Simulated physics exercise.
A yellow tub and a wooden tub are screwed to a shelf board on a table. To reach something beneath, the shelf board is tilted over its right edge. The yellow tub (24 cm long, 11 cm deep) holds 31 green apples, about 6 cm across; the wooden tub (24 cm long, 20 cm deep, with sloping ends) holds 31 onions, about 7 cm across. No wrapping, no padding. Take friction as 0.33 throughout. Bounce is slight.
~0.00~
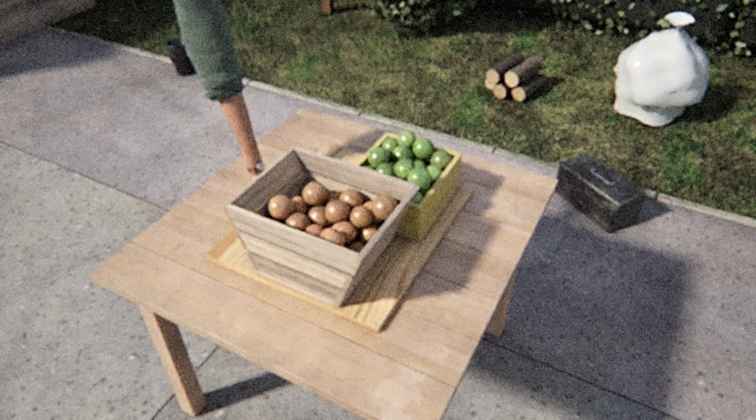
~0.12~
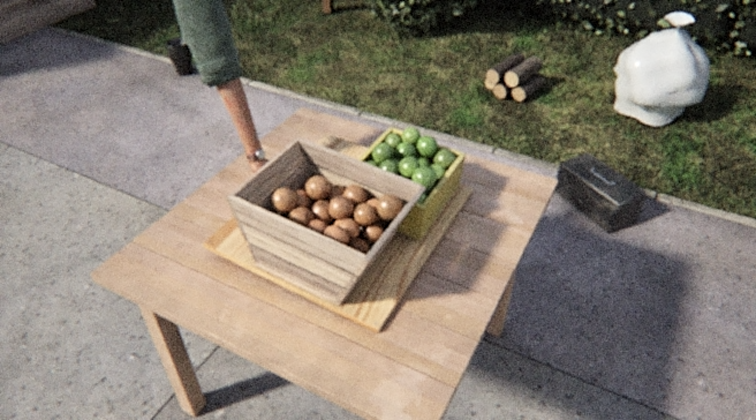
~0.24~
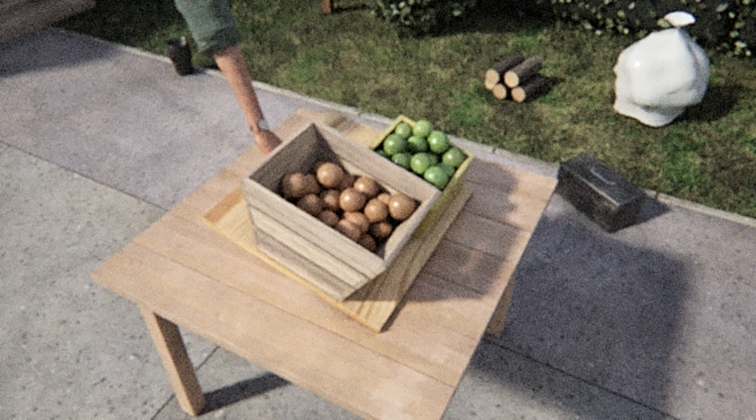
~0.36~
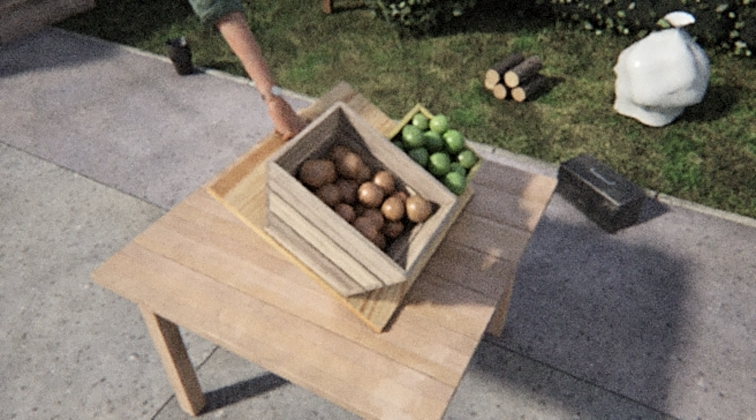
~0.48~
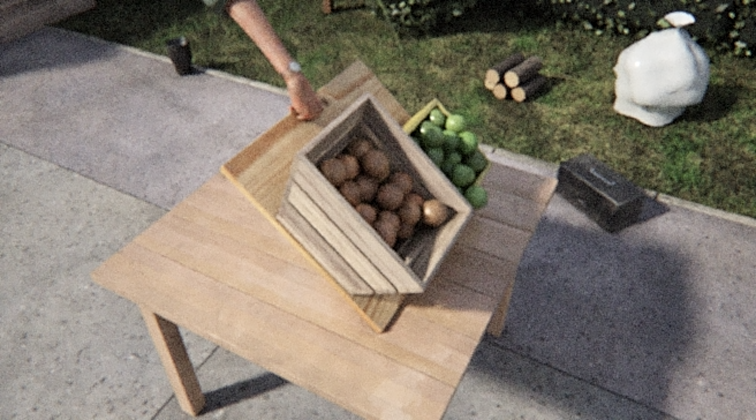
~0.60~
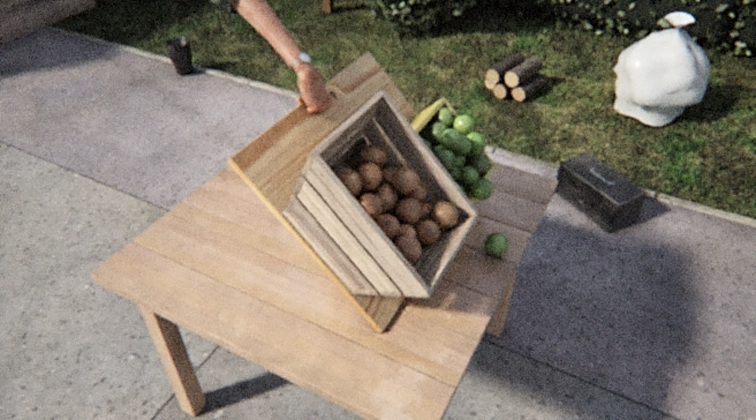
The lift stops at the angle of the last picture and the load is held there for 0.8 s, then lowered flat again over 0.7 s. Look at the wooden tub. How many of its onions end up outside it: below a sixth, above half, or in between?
It sheds under a sixth of them.
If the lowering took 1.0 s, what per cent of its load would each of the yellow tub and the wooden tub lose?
Then yellow tub 20, wooden tub 0 per cent.
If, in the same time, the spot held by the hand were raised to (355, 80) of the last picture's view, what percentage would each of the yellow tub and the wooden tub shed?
In that case yellow tub 30, wooden tub 30 per cent.
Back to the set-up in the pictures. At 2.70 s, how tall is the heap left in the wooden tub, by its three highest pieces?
About 17 cm.
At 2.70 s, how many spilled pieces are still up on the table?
About 0.
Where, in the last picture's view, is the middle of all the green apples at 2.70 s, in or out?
Around (411, 188).
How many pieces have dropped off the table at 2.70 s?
About 6.
After 0.94 s, tilt 45°; yellow tub 27 in, 4 out and wooden tub 31 in, 0 out.
After 1.36 s, tilt 45°; yellow tub 26 in, 5 out and wooden tub 30 in, 1 out.
After 1.95 s, tilt 5°; yellow tub 26 in, 5 out and wooden tub 30 in, 1 out.
When it is over (at 2.70 s), yellow tub 26 in, 5 out and wooden tub 30 in, 1 out. Asked share, 1 of 31, 3 per cent.
